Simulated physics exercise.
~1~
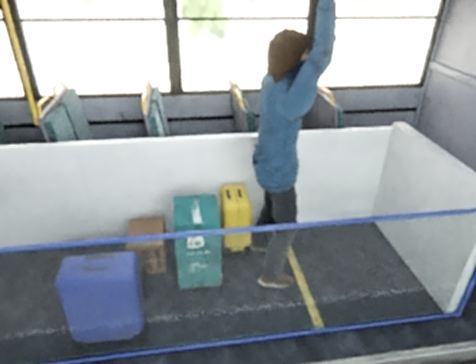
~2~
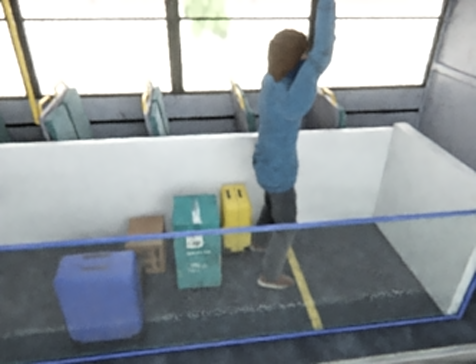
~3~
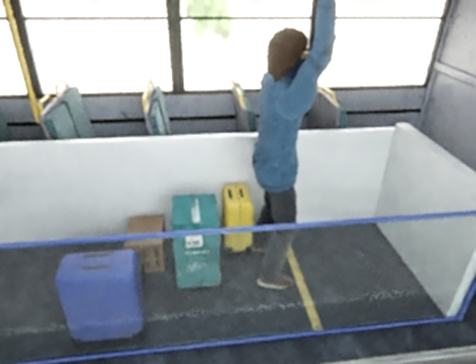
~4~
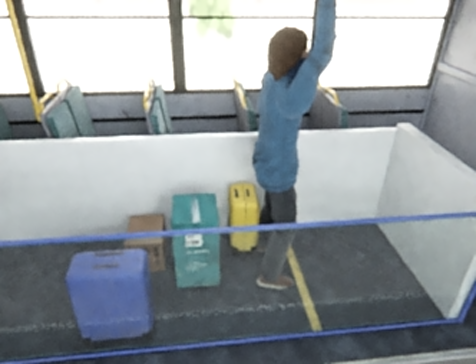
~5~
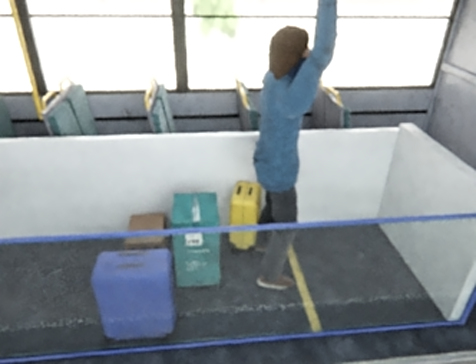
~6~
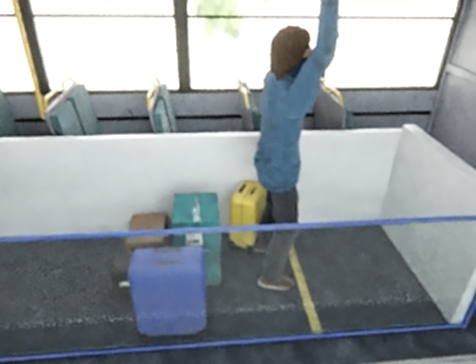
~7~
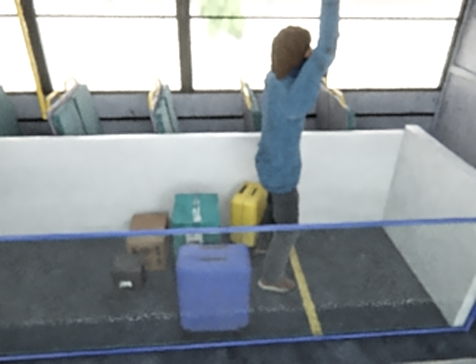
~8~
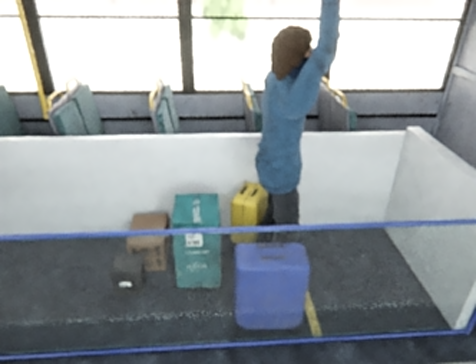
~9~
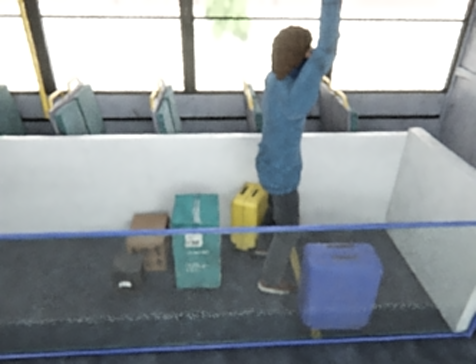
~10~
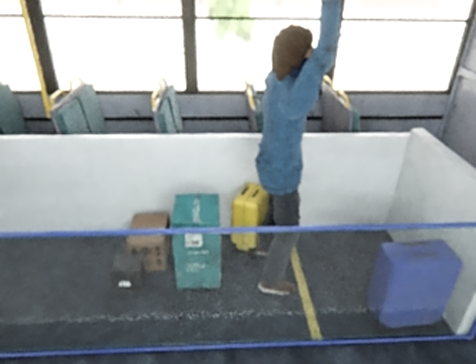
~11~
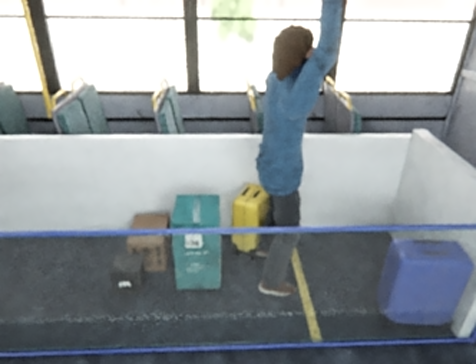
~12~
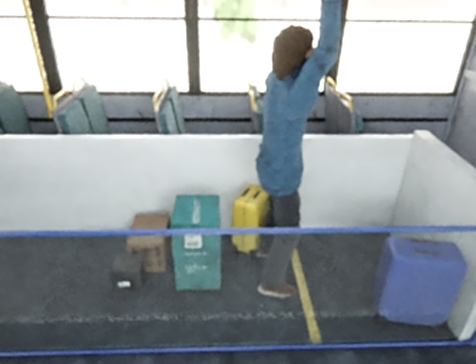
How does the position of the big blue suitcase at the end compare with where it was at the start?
At the start the blue suitcase stands at the left of the bay, short of the yellow line. By the end it stands upright at the far right, beyond the line and close to the side panel.
Blue wheeled suitcase rolling right across a tram bay, passing a standing traveller and the yellow line, stopping by the right-hand panel.
